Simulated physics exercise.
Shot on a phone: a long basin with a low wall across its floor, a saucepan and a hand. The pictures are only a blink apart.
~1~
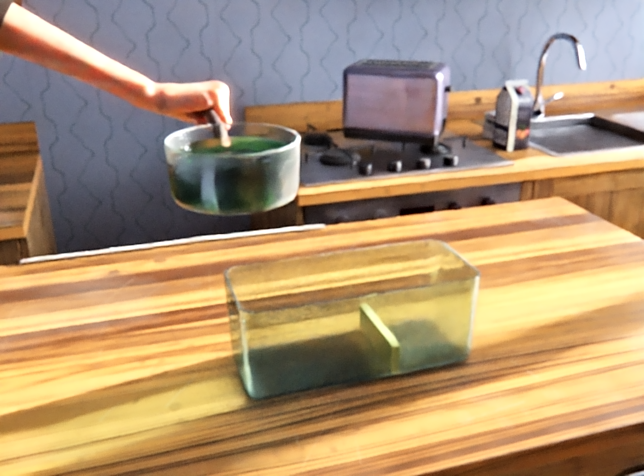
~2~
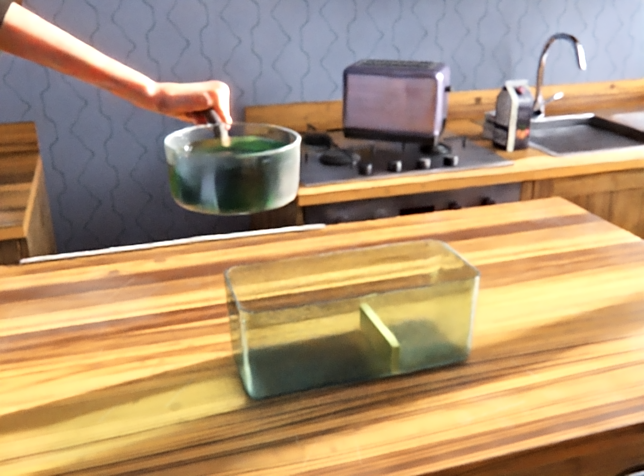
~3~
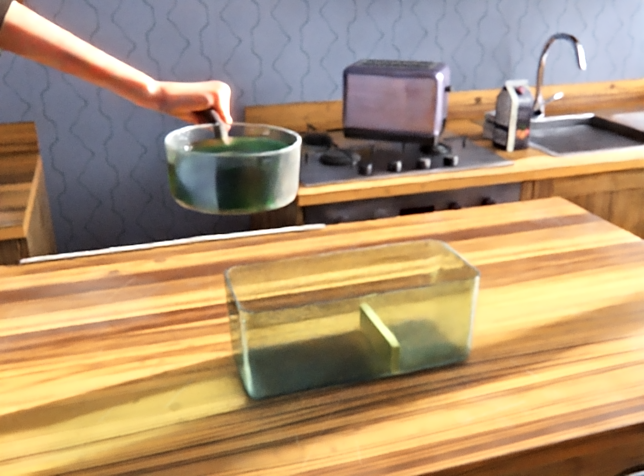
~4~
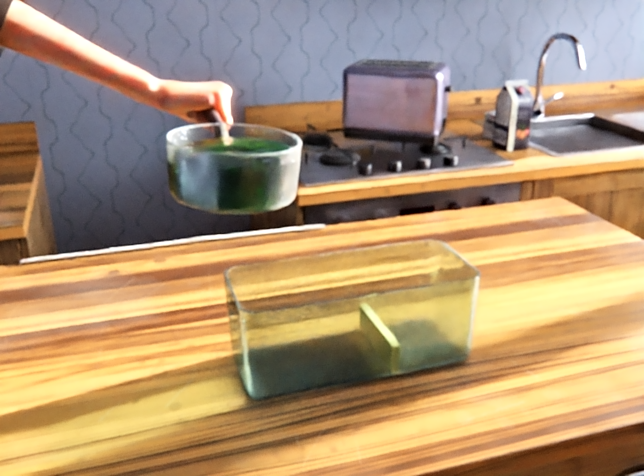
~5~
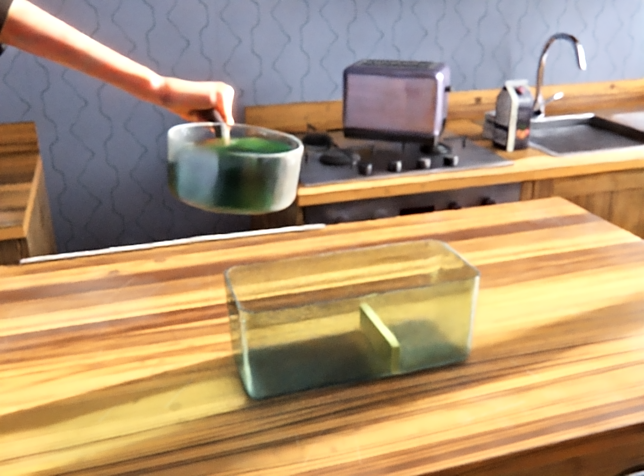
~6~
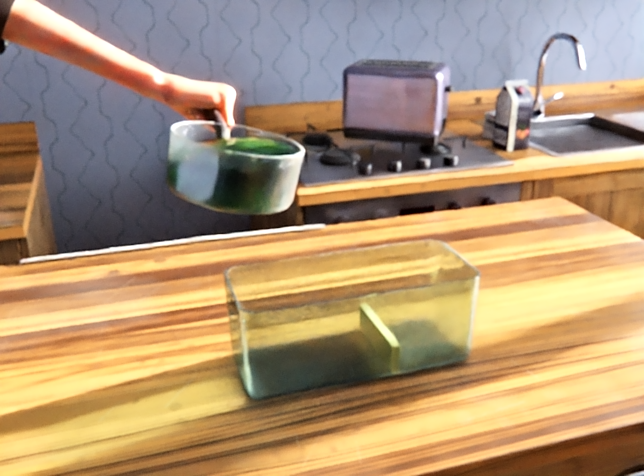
A saucepan of dark green liquid, held by a hand reaching in from the left, tilted slightly down to the right above a wooden counter, while the clear basin with a low wall stayed still.
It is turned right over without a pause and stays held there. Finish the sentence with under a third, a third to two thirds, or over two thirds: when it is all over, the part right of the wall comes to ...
When it is all over, the part right of the wall comes to under a third.
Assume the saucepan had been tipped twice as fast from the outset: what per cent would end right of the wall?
I'd say close to 20 %.
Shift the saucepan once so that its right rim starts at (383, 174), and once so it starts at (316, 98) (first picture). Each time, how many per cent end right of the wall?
70 and 45 in a hundred.
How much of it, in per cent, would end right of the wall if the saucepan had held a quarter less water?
5 %.
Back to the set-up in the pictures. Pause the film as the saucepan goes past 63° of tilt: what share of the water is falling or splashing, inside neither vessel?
Close to 35 in a hundred.
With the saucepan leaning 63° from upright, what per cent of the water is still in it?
Near 55 in a hundred still remains.
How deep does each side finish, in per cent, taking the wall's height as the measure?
I'd say about 80 for the left and about 20 for the right.
A moment on, the tilt is 63° and 55 per cent is still to pour, 10 is left of the wall and 0 right of it.
Next, the tilt is 93° and 12 per cent is still to pour, 73 is left of the wall and 4 right of it.
Then the tilt is 97° and 2 per cent is still to pour, 88 is left of the wall and 8 right of it.
Later the tilt is 97° and 0 per cent is still to pour, 88 is left of the wall and 10 right of it.
Finally, 89 per cent lies left of the wall, 10 right of it and 1 outside.
